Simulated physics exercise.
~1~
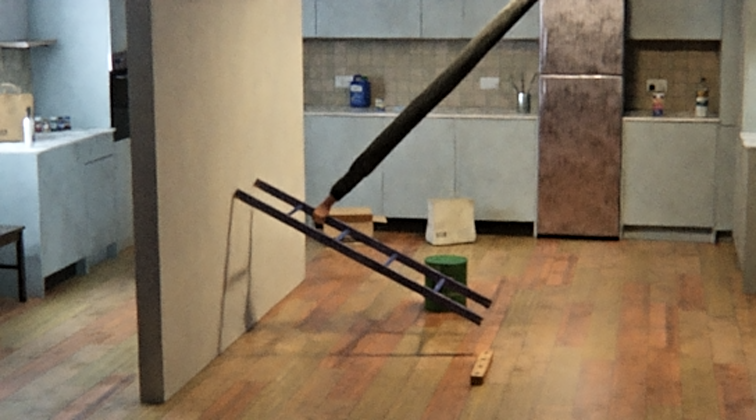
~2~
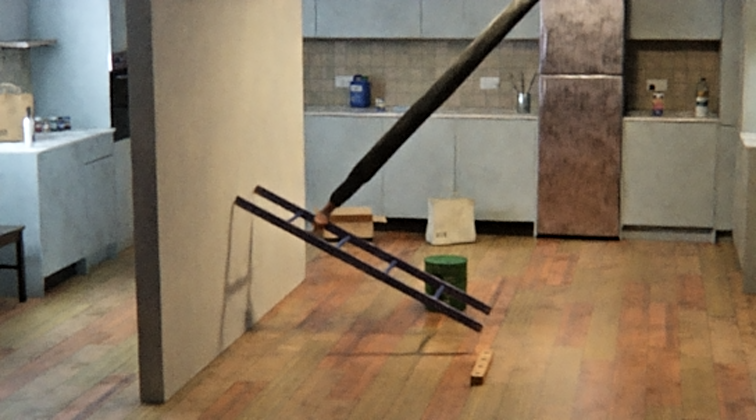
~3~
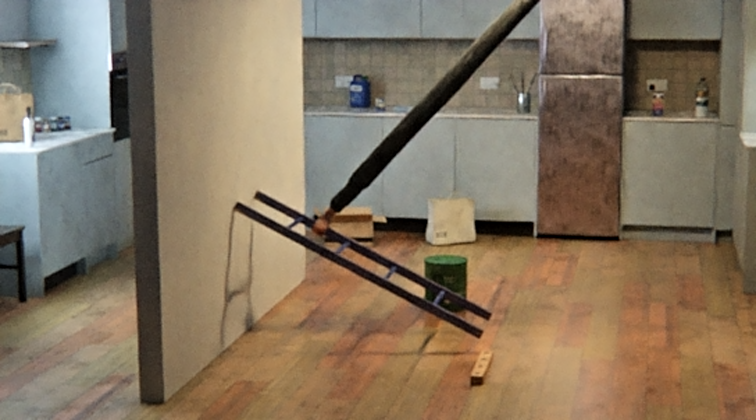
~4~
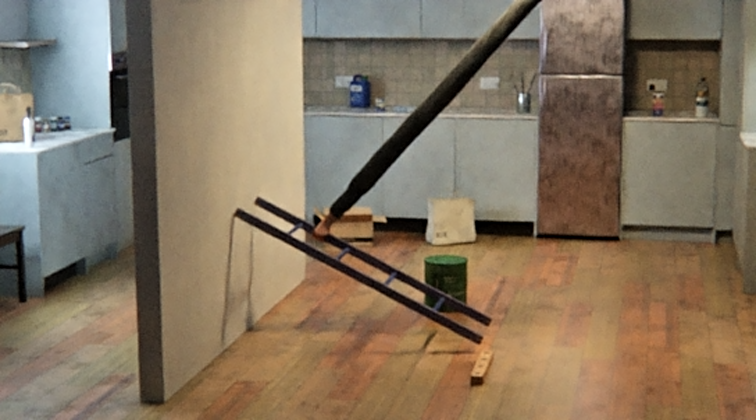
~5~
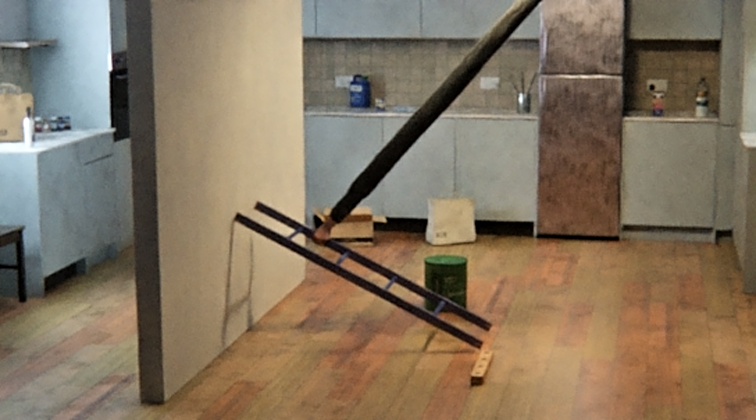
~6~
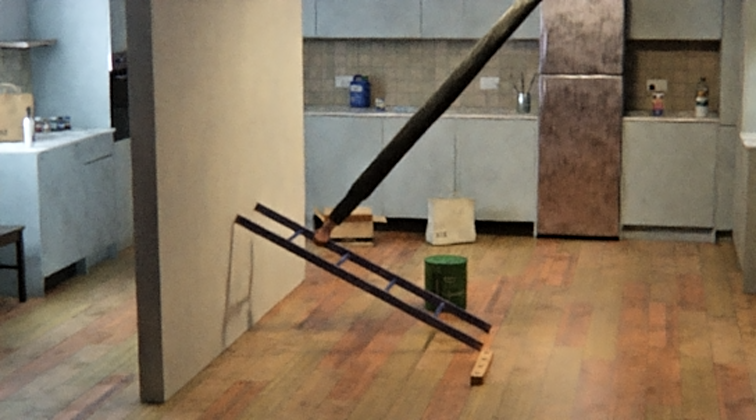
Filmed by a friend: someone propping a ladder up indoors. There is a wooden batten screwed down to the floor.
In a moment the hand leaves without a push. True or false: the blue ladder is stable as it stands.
False.
Then, 0.32 s later than the last frame, blue ladder tilted by 14° near (375, 306).
When it is over, the blue ladder slips down, near (381, 332); the rest as before.
